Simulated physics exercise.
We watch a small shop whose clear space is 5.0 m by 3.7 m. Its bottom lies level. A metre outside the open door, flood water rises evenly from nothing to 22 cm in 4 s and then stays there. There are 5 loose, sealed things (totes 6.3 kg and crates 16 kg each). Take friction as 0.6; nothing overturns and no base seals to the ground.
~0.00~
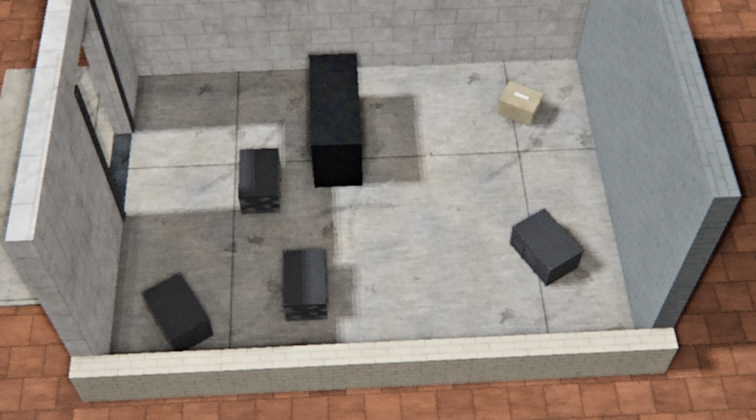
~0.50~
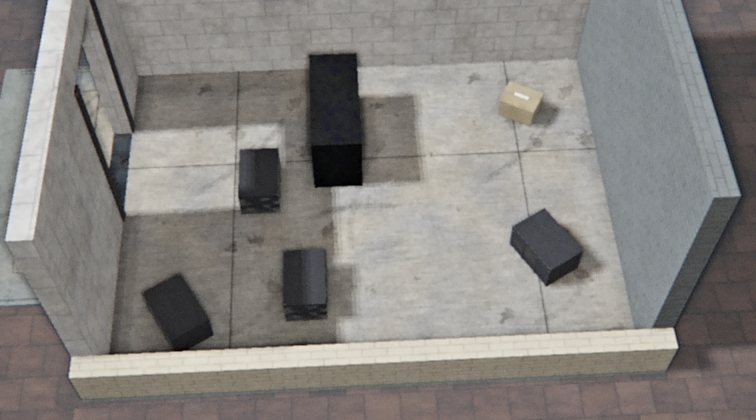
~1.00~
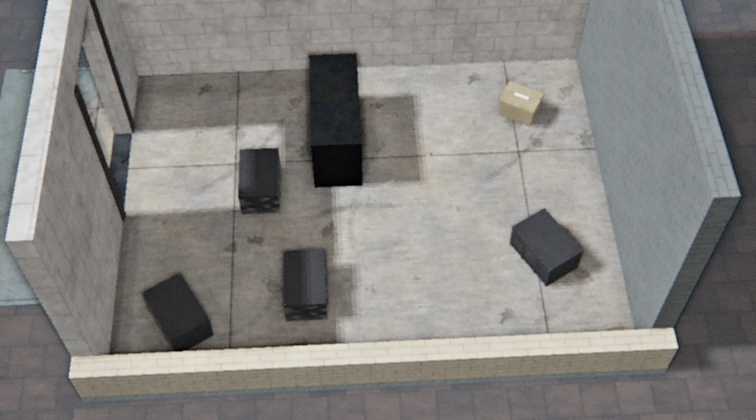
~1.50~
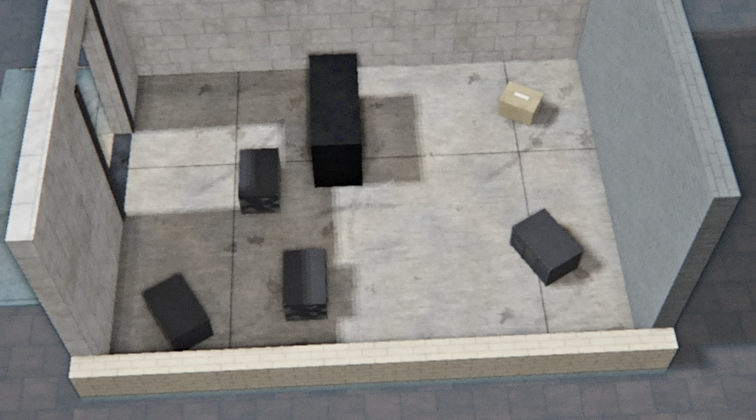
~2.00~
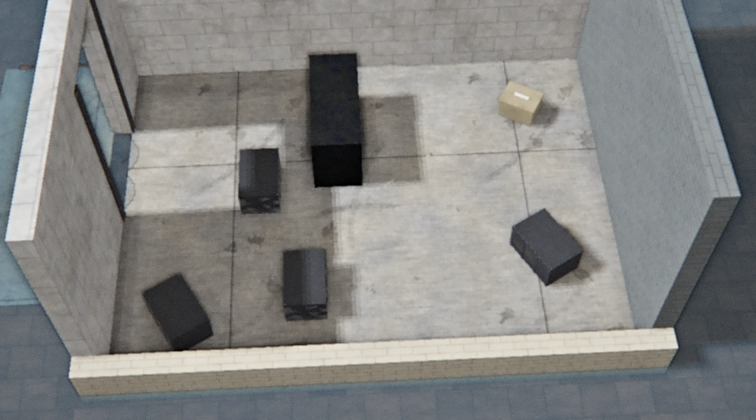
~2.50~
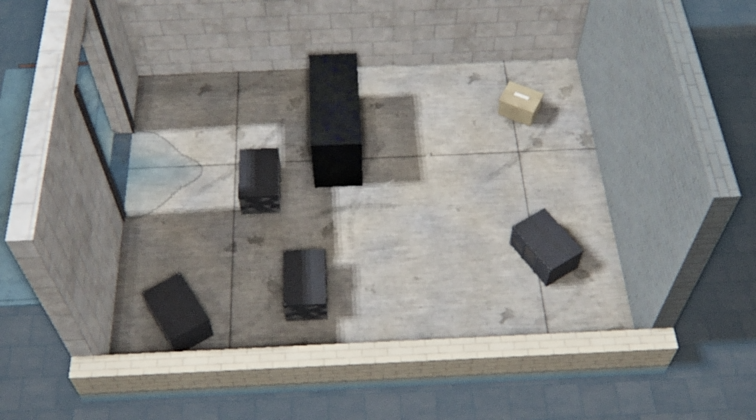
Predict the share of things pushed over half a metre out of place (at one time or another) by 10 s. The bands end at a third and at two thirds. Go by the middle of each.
Share: From one to two thirds.
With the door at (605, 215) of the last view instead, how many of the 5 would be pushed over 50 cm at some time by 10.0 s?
Then 2.
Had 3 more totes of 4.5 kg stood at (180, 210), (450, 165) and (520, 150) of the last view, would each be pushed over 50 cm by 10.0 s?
In turn: More, under, less.
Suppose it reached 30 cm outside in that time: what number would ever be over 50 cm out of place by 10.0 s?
In that case 4 of them.
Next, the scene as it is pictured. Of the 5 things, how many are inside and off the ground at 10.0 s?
At that moment 0.
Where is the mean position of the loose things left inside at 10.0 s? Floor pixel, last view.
At about (446, 253).
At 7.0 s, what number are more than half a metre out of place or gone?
I count 1.
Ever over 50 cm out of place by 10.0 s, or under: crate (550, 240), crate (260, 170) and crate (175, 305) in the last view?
In that order: Under, over, short of it.
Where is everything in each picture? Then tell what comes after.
In the first picture, a tote at (522, 97), on the bottom; a crate at (305, 277) rests on the ground; water covers 0.0 m2; 0 of 5 have shifted.
In the second picture, a tote at (522, 97) rests on the ground; a crate at (305, 277), on the bottom; water covers 0.0 m2; 0 of 5 have shifted.
In the third picture, a tote at (522, 97) rests on the ground; a crate at (305, 277) rests on the ground; 0.0 m2 under water; 0 of 5 have shifted.
In the fourth picture, a tote at (522, 97) rests on the ground; a crate at (305, 277), on the bottom; water covers 0.0 m2; 0 of 5 have shifted.
In the fifth picture, a tote at (522, 97) rests on the ground; a crate at (305, 277), on the bottom; water covers 0.0 m2; 0 of 5 have shifted.
In the sixth picture, a tote at (522, 97) rests on the ground; a crate at (305, 277), on the bottom; water covers 0.5 m2; 0 of 5 have shifted.
After 3.5 s 0 of 5 are over 50 cm from their spots; 0 afloat.
After 4.5 s 0 of 5 are over 50 cm from their spots; 0 afloat.
After 7.0 s 1 of 5 are over 50 cm from their spots; 0 afloat.
After 10.0 s 2 of 5 are over 50 cm from their spots, and 2 have been at some point; 0 afloat.
